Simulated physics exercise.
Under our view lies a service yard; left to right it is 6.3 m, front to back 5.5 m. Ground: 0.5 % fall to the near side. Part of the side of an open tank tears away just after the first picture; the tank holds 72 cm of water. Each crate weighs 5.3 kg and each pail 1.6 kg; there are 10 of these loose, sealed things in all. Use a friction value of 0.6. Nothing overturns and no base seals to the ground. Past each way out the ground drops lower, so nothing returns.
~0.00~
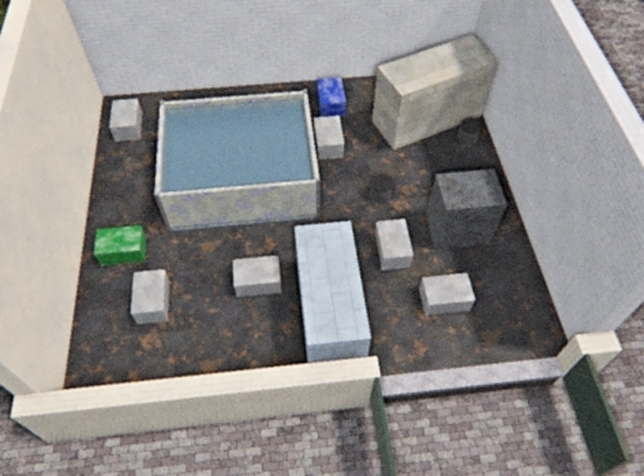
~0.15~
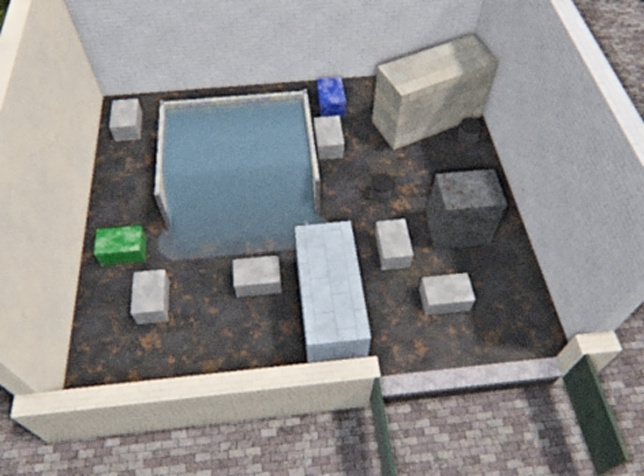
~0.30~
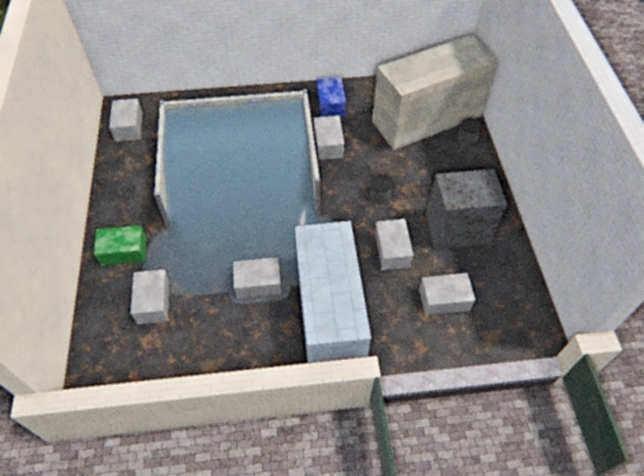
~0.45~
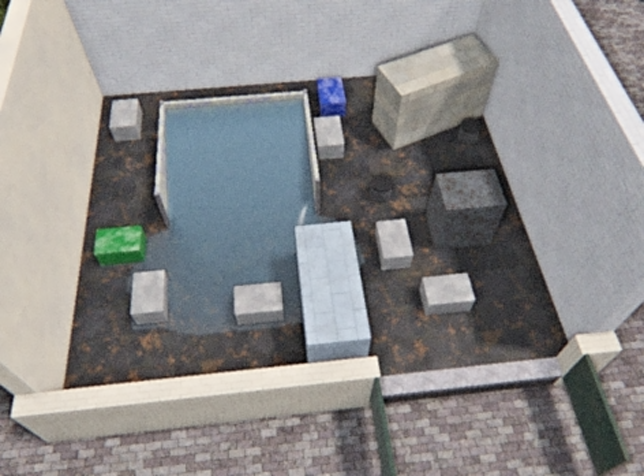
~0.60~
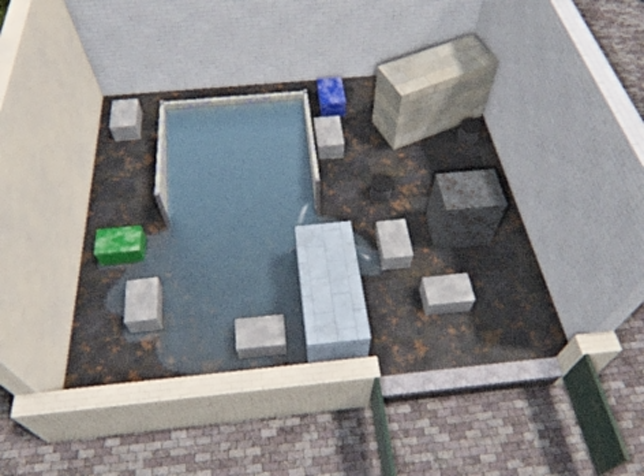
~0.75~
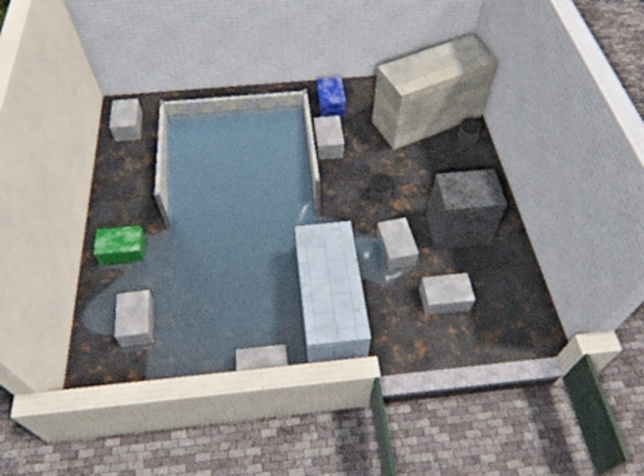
The clip shows a walled yard where the near side of a water tank gives way and water spreads across the dark ground, reaching the green crate and pushing two pale blocks toward the front wall.
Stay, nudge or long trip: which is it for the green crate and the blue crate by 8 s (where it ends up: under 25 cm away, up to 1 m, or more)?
One by one: The green crate will be over a metre off. The blue crate will be over a metre off.
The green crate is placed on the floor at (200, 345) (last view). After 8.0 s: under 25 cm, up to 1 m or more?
I'd say it lands far off.
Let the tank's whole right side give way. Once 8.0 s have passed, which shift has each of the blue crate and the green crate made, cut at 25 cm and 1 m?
Here's how it goes: The blue crate winds up well off, and the green crate edges along somewhat.
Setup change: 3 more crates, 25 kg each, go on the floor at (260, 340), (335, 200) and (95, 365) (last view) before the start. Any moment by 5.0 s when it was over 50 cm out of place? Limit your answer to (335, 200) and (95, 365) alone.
Respectively: Inside the limit and outside the limit.
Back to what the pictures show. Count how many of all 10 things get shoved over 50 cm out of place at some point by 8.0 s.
By my tally, 9.
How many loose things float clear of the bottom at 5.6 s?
At that time the total is 8.
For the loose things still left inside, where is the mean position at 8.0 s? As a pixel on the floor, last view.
Mean floor pixel: About (383, 144).
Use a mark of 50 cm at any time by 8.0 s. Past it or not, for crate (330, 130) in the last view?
Lab note: Result within threshold.
After 1.6 s the green crate is near (109, 240), 0.1 m from its start, aground; the blue crate is near (331, 90), 0.0 m from its start, aground; 0 of 10 are out; 3 afloat.
After 3.6 s the green crate is near (159, 90), 2.9 m from its start, afloat; the blue crate is near (331, 90), 0.0 m from its start, aground; 0 of 10 are out; 7 afloat.
After 5.6 s the green crate is near (272, 105), 3.2 m from its start, afloat; the blue crate is near (348, 90), 0.3 m from its start, afloat; 1 of 10 are out; 8 afloat.
After 8.0 s the green crate is near (429, 64), 5.8 m from its start, afloat; the blue crate is near (460, 58), 2.2 m from its start, afloat; 2 of 10 are out; 8 afloat.
